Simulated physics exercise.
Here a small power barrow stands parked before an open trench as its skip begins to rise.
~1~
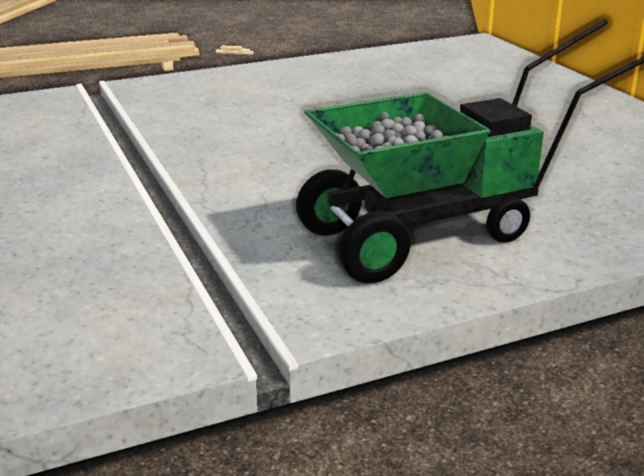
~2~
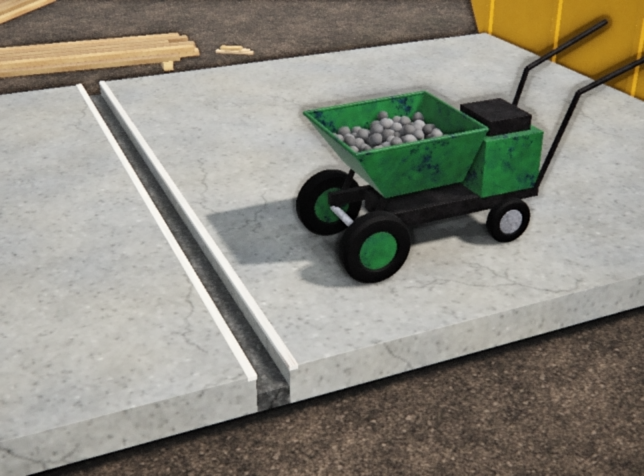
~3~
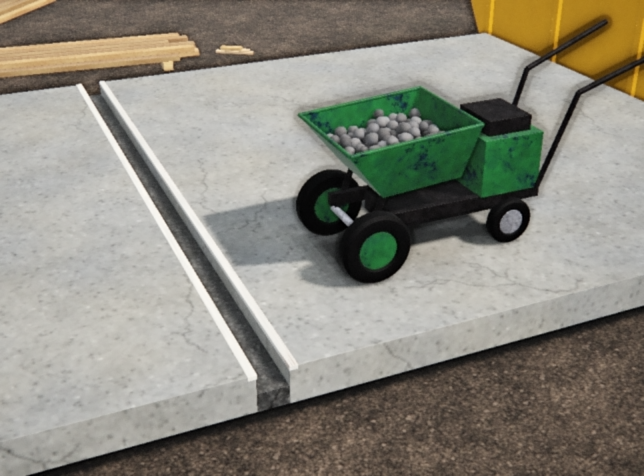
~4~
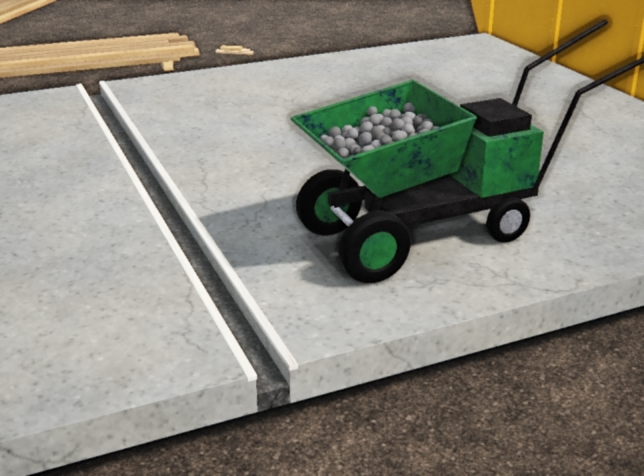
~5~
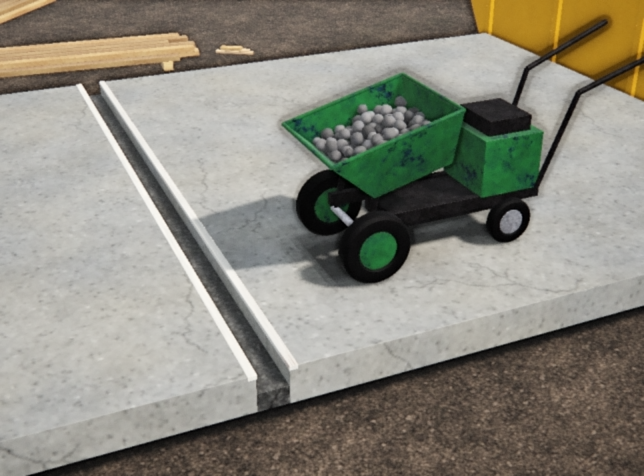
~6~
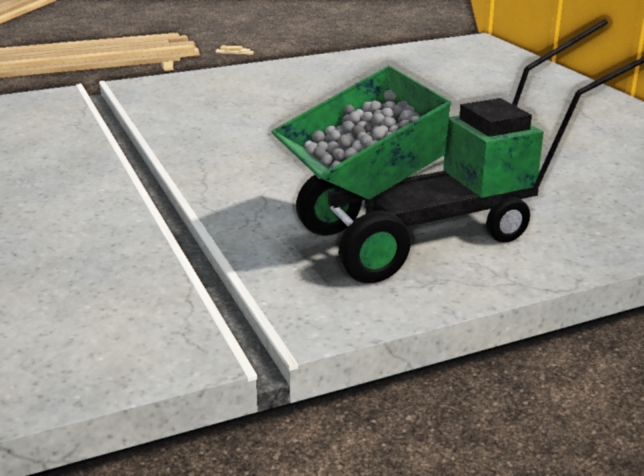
A green power barrow loaded with round grey cobbles stood still on a pale slab, right of a narrow trench, while its skip slowly tilted forward to the left, its back end rising.
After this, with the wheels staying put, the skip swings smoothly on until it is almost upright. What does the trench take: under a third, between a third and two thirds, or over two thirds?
By the look of it, the trench catches a moderate share, one-third to two-thirds.
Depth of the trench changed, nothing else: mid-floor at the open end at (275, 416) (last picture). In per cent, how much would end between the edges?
I'd put it at some 70 in a hundred.
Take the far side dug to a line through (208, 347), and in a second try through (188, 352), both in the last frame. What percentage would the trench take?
Well, it'd be something like 80 per cent the first time and 90 per cent the second.
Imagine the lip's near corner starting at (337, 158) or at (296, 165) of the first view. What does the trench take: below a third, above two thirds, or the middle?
Lab note - position 1: One to two thirds; position 2: Less than a third.
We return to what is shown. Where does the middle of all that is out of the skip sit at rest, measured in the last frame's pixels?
I'd place the middle at about (219, 280).
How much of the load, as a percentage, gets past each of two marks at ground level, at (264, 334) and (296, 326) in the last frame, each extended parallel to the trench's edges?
First roughly 70 percent, then 100 percent.
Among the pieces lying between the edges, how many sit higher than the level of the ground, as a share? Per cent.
Roughly 35 %.
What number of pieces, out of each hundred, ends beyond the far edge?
Close to 25 per cent.
Soon, skip tipped steeply; all in the skip.
A while on, skip tipped right over; about two thirds in the skip; a small part short of the trench; about a quarter in or heaped over the trench; a stray few beyond it; a stray few falling.
Towards the end, skip tipped right over; a small part in the skip; about a quarter short of the trench; about half in or heaped over the trench; about a quarter beyond it.
Finally, skip tipped right over; a stray few in the skip; about a quarter short of the trench; about half in or heaped over the trench; about a quarter beyond it.
